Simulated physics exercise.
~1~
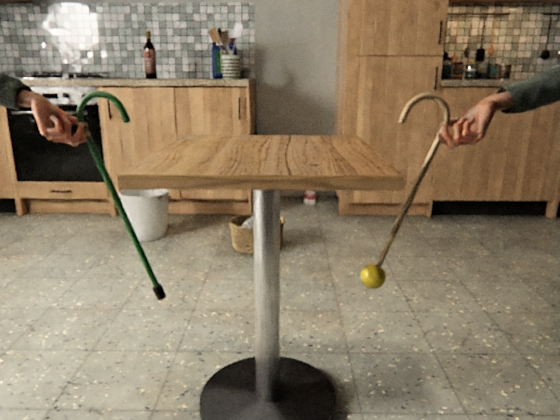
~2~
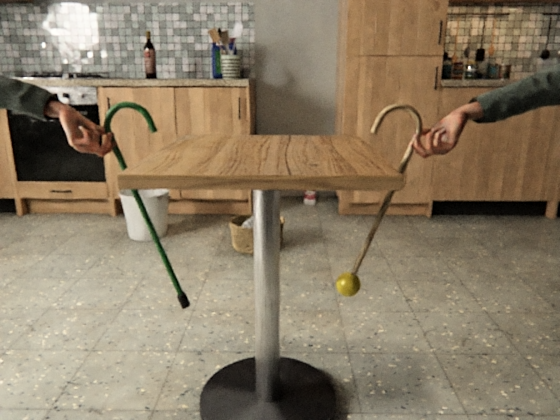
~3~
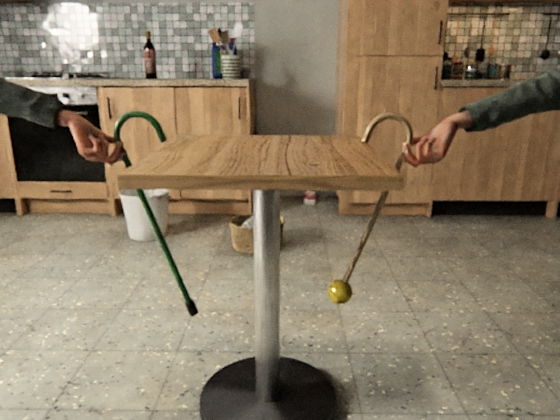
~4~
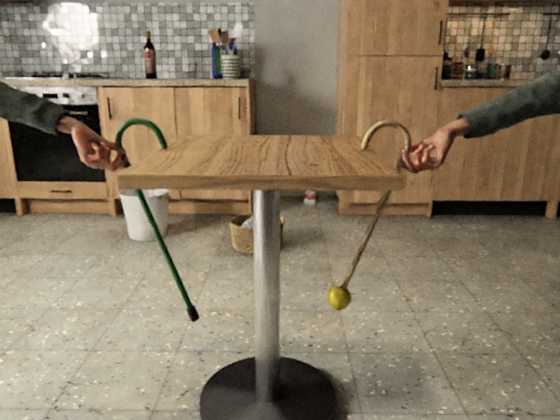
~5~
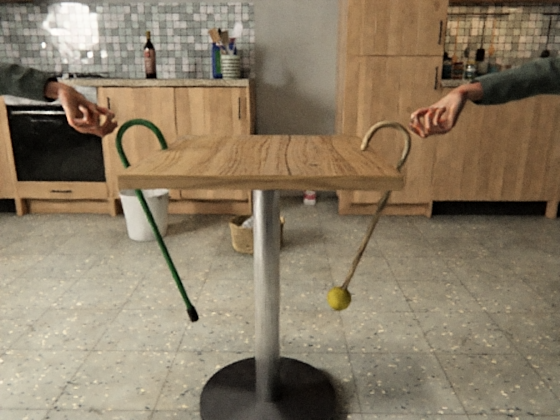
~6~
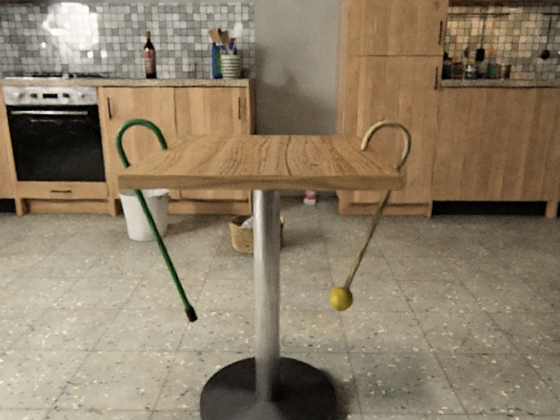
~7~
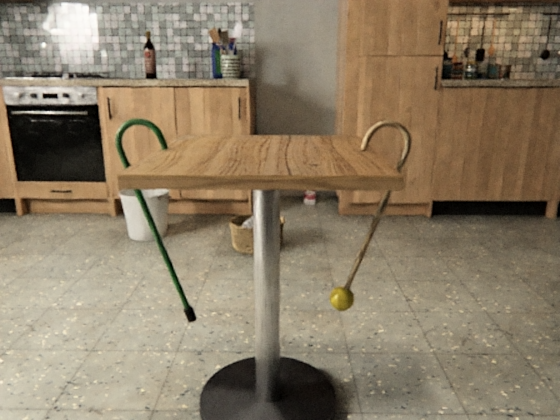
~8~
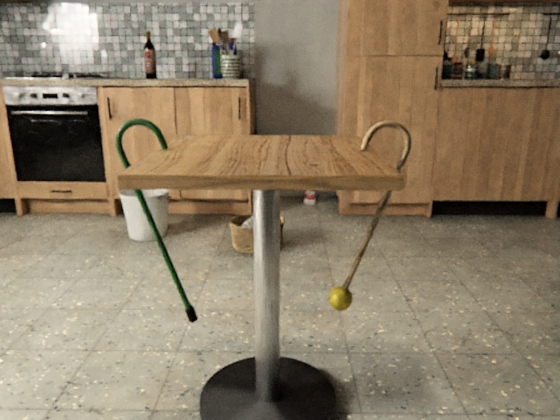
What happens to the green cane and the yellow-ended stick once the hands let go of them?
Both stay hooked on the table, the green cane hanging from the left edge and the yellow-ended stick from the right.
